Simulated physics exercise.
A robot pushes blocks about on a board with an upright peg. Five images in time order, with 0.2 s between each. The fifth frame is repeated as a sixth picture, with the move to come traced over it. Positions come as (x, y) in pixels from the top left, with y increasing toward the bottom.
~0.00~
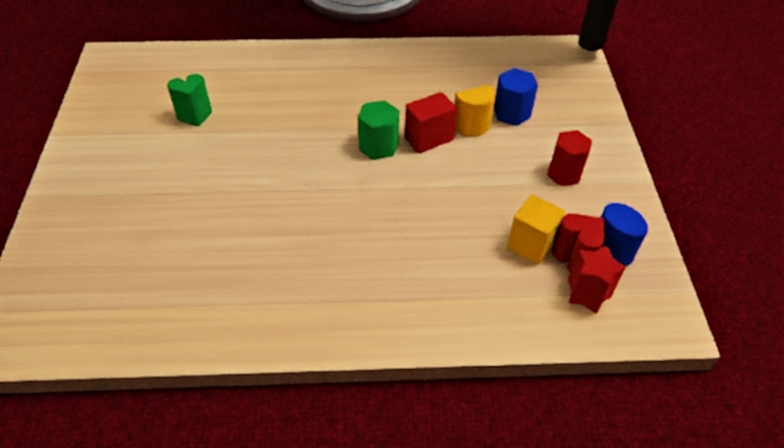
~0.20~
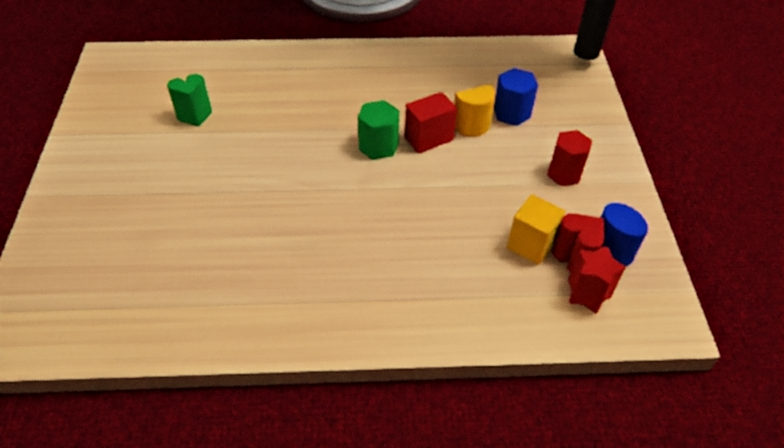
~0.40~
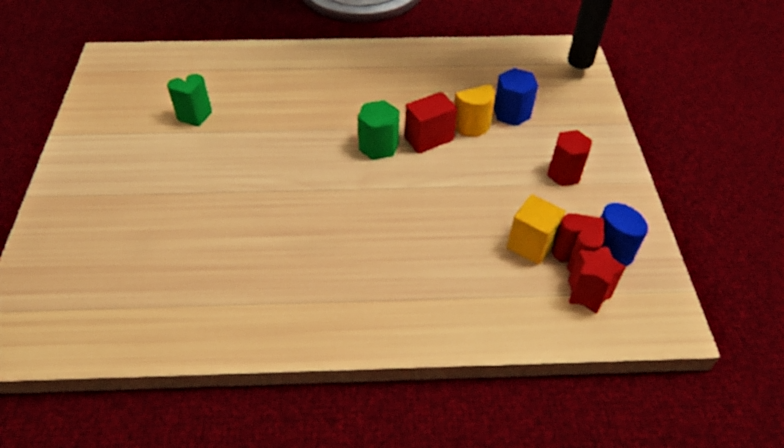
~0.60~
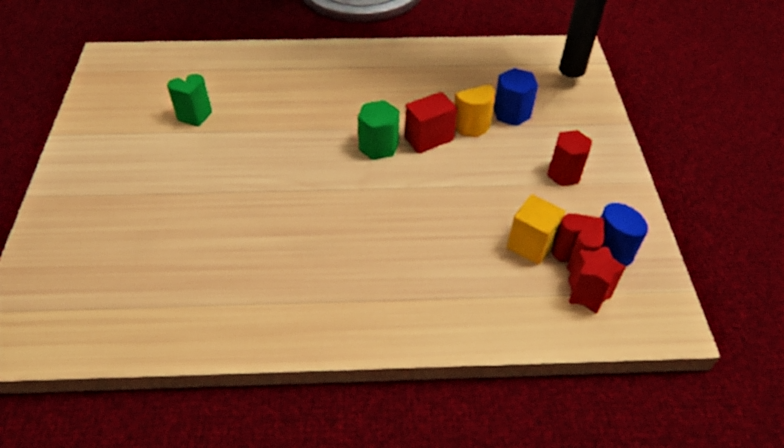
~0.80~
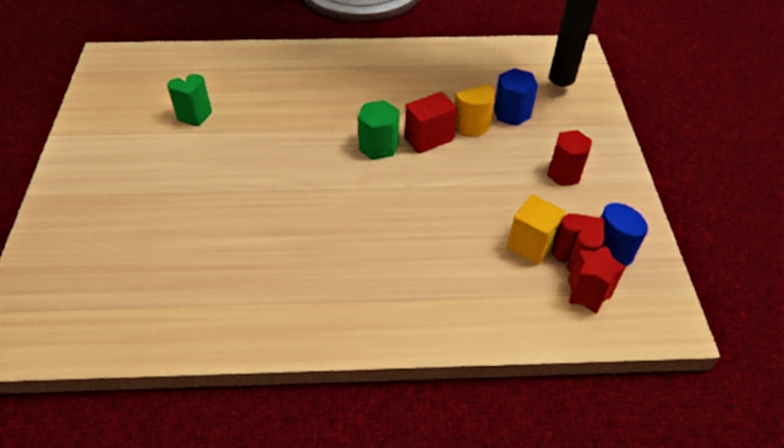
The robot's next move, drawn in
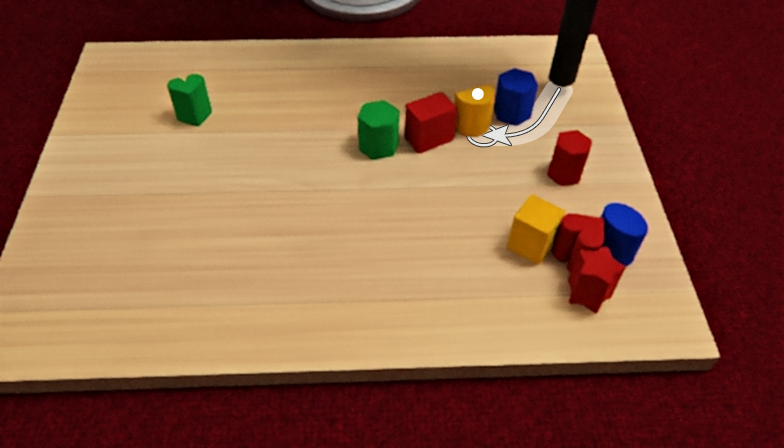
Black peg sliding slowly down and slightly left near a wooden board's upper right corner, while the coloured blocks stay still.
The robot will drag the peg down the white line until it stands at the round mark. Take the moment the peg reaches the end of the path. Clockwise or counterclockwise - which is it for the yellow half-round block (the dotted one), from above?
My answer: Anticlockwise.
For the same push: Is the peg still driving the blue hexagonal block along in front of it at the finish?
I'd say no.
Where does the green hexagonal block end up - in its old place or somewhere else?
It will be resting on its spot.
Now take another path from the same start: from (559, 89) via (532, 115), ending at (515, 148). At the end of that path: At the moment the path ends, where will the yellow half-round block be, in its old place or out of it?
Here the yellow half-round block moves off its spot.
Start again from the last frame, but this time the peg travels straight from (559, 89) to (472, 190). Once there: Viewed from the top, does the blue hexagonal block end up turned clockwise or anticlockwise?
Seen from overhead, it turns clockwise.
The drawn path runs from (559, 89) through (545, 112) and (523, 132) to (483, 135); the dot is on the yellow half-round block.
What follows on the original path. One third of the way, peg at (547, 102); nothing pushed yet.
Two thirds of the way, peg at (524, 122); yellow half-round block at (470, 93), turned 30° anticlockwise; blue hexagonal block at (502, 83), turned 65° clockwise.
At the end, peg at (484, 124); green hexagonal block not moved; red rectangle not moved; yellow half-round block at (464, 89), turned 50° anticlockwise; blue hexagonal block at (496, 80), turned 90° clockwise.
